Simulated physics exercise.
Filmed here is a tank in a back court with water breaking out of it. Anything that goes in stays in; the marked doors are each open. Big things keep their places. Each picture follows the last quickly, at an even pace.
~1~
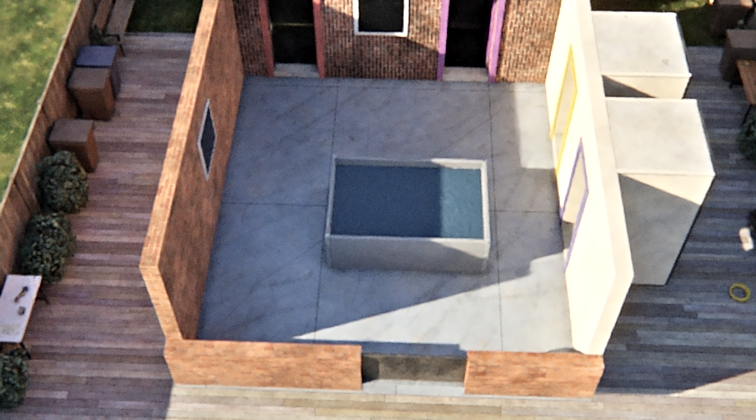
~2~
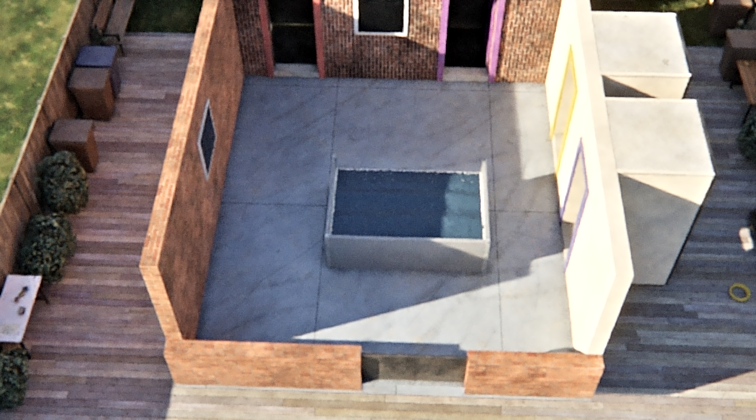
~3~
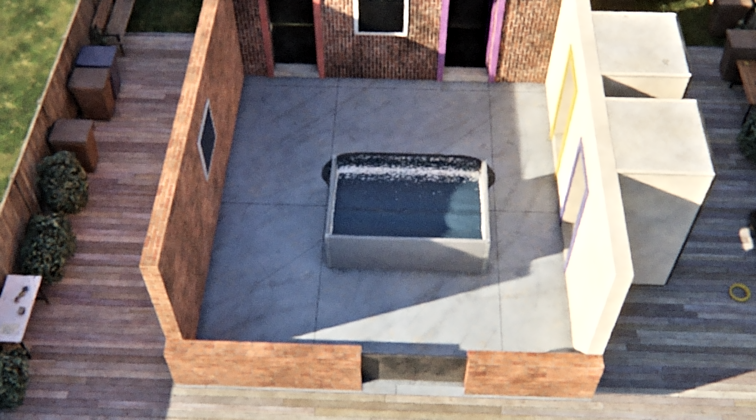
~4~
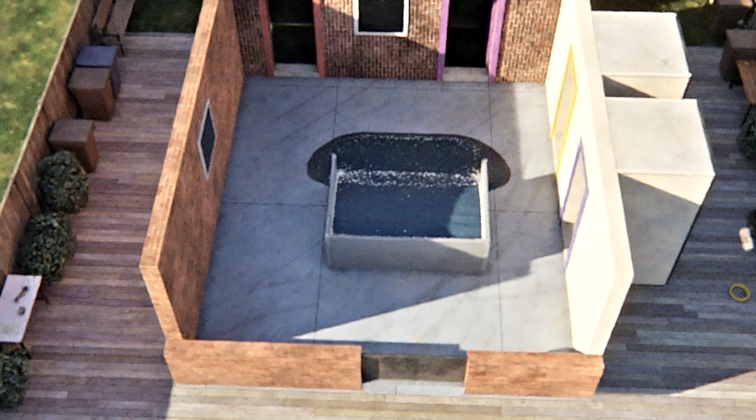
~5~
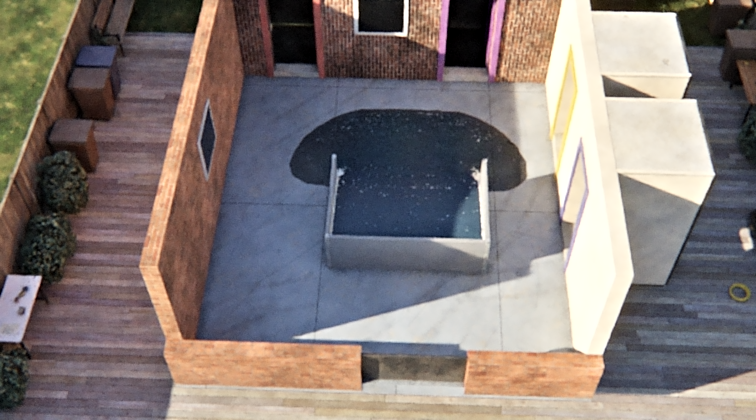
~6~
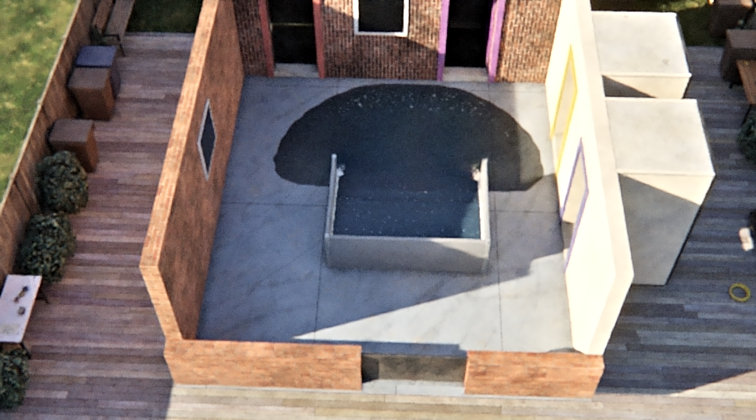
A walled back court with a pale grey paved floor is seen from high above, with brick on the left, a cream wall on the right and wooden decking outside. A grey rectangular tank of dark water stands in the middle, with round bushes and brown boxes at left and pale blocks at right. Water breaks out over the tank's far side and spreads in a widening dark fan, while the camera stays still.
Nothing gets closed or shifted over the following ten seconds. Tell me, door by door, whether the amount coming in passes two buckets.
At the purple door it passes two buckets; at the red door it passes two buckets; at the yellow door it stays within two buckets; at the blue door it stays within two buckets.
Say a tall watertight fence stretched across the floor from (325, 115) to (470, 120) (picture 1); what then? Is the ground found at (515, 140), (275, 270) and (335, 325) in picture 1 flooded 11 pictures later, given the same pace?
Taking the points in order, they are inundated, high and dry and high and dry.
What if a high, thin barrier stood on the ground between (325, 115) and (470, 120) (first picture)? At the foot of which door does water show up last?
My answer is the blue door.
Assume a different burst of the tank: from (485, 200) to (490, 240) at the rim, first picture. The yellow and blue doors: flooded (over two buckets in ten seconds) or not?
The yellow door remains below and the blue door exceeds the limit.
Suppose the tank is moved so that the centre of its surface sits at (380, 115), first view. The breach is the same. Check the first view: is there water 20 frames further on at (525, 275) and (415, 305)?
The first spot is swamped, the second spared.
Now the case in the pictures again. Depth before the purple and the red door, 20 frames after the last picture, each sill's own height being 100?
Near 140 and 140 per cent, in that order.
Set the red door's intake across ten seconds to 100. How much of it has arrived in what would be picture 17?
Estimate: Some 25 per cent.
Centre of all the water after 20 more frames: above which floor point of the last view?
Somewhere around (396, 138) in the last view.
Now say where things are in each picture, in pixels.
In the first frame, the tank at (408, 201) is whole and still.
In the second frame, water pours out on the tank's far side and has run to a hidden place.
In the third frame, the front is at (329, 167), out from the gap on the tank's far side.
In the fourth frame, the front is at (317, 157), out from the gap on the tank's far side.
In the fifth frame, the front is at (309, 140), out from the gap on the tank's far side.
In the sixth frame, the front is at (363, 89), out from the gap on the tank's far side.
A moment on, water covers 40 % of the floor; the purple door over two buckets in, the red door wet at the sill, nothing in, the yellow door wet at the sill, nothing in, the blue door not reached.
Next, water covers 45 % of the floor; the purple door far over two buckets in, the red door under two buckets in, the yellow door wet at the sill, nothing in, the blue door not reached.
Then, water covers 55 % of the floor; the purple door far over two buckets in, the red door over two buckets in, the yellow door wet at the sill, nothing in, the blue door not reached.
Later, water covers 90 % of the floor; the purple door far over two buckets in, the red door over two buckets in, the yellow door wet at the sill, nothing in, the blue door wet at the sill, nothing in.
In the end, water covers 100 % of the floor; the purple door far over two buckets in, the red door over two buckets in, the yellow door wet at the sill, nothing in, the blue door wet at the sill, nothing in.
